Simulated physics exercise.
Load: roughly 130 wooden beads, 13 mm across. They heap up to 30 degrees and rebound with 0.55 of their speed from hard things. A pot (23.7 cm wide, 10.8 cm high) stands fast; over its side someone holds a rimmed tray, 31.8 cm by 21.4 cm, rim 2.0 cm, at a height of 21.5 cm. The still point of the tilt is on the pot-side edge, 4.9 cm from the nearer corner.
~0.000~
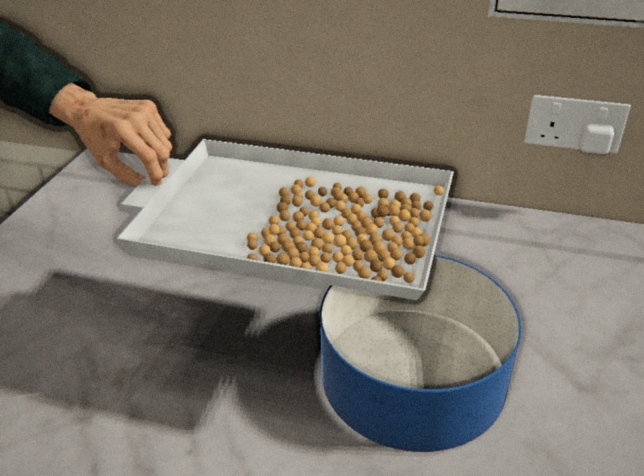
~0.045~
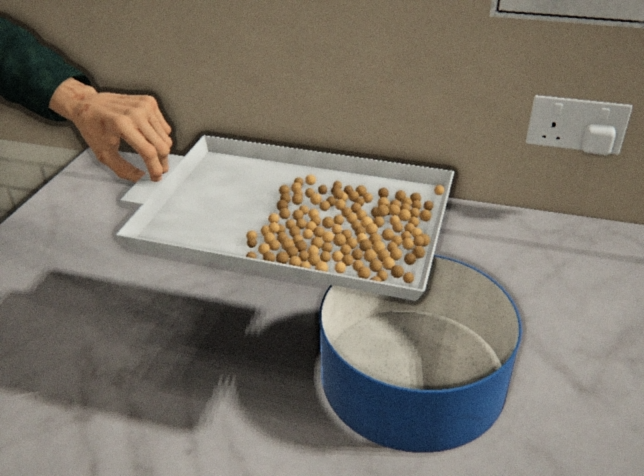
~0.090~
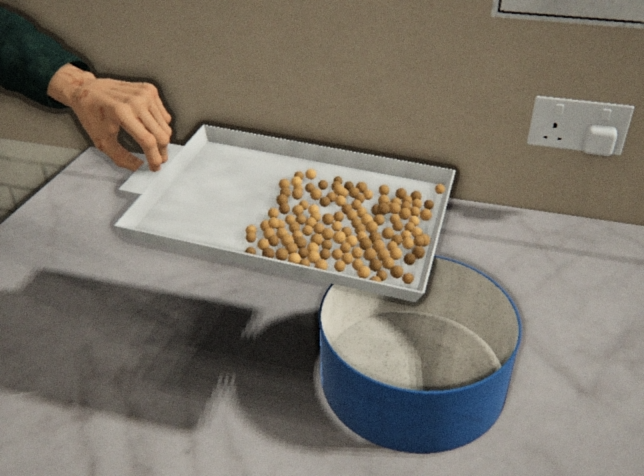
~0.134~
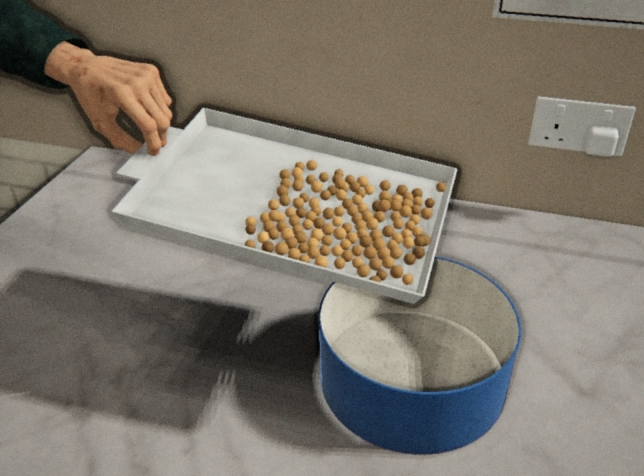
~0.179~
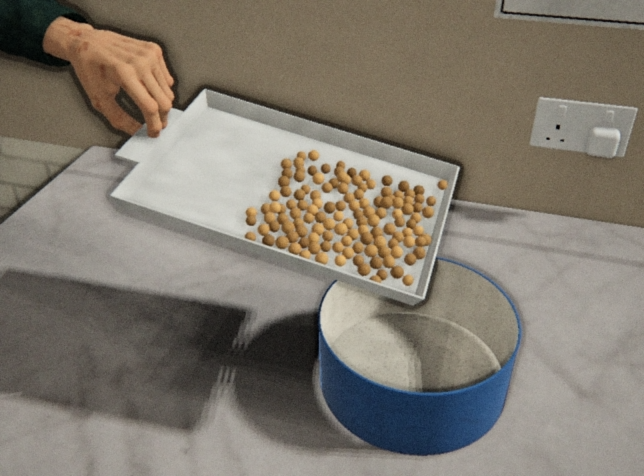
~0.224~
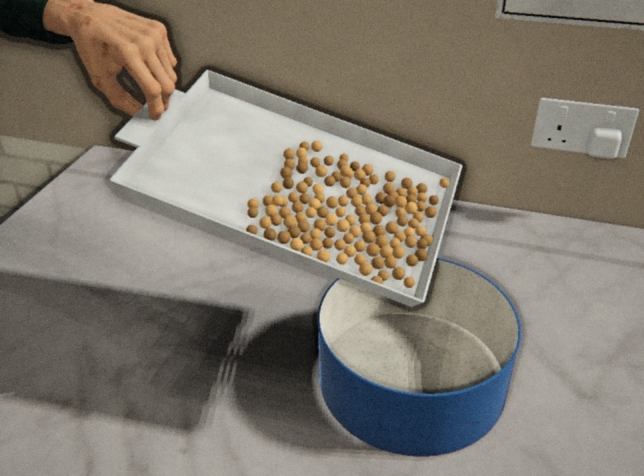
On a marble worktop, a hand raising the left end of a white tray of wooden beads beside a blue pot.
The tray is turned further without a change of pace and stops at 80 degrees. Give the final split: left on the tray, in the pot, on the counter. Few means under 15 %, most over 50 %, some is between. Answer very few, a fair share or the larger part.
Tray very few, pot the larger part, counter a fair share.
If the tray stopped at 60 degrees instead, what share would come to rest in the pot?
Then about 30 per cent.
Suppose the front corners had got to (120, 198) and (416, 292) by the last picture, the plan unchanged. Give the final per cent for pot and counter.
Pot 60, counter 40.
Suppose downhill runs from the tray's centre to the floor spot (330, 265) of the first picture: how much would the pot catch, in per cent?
About 40 per cent.
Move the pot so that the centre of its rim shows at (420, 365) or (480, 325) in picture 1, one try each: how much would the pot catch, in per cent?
About 95 and 75 per cent.
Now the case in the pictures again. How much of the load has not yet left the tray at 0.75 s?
About 95 per cent.
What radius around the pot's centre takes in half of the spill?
Some 30 cm.
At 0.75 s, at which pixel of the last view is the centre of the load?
Around (421, 236).
After 0.54 s, tilt 47 degrees; the tray holds 100 %, the pot 0 %.
Then, at 0.75 s, tilt 68 degrees; the tray holds 95 %, the pot 0 %.
After 1.08 s, tilt 80 degrees; the tray holds 20 %, the pot 40 %.
At rest (2.3 s), tray 0 %, pot 65 %, counter 35 %.
